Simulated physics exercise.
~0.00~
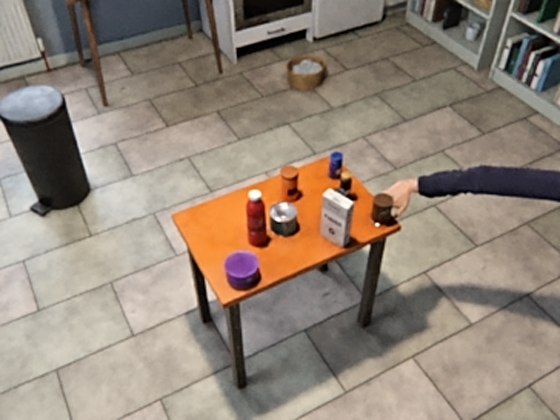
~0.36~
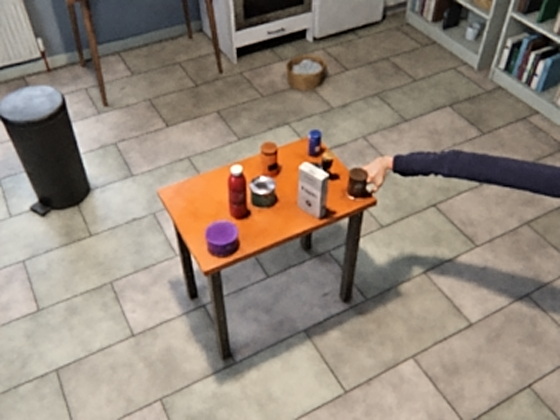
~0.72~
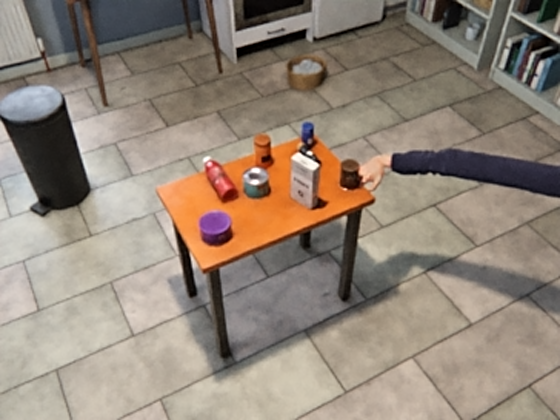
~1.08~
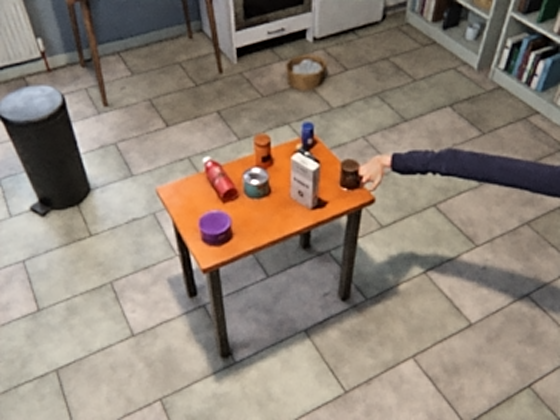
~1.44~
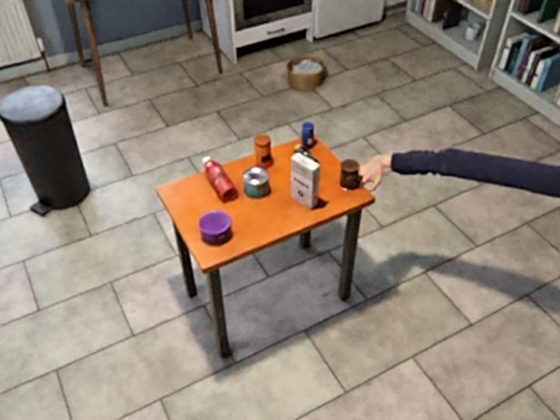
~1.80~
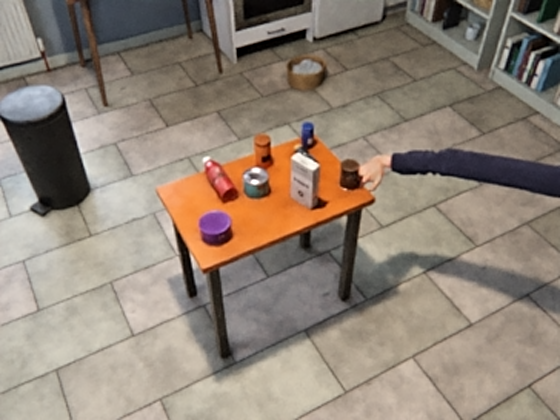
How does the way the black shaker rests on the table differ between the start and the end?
At the start the black shaker stands upright, and by the end it is lying on its side on the table.
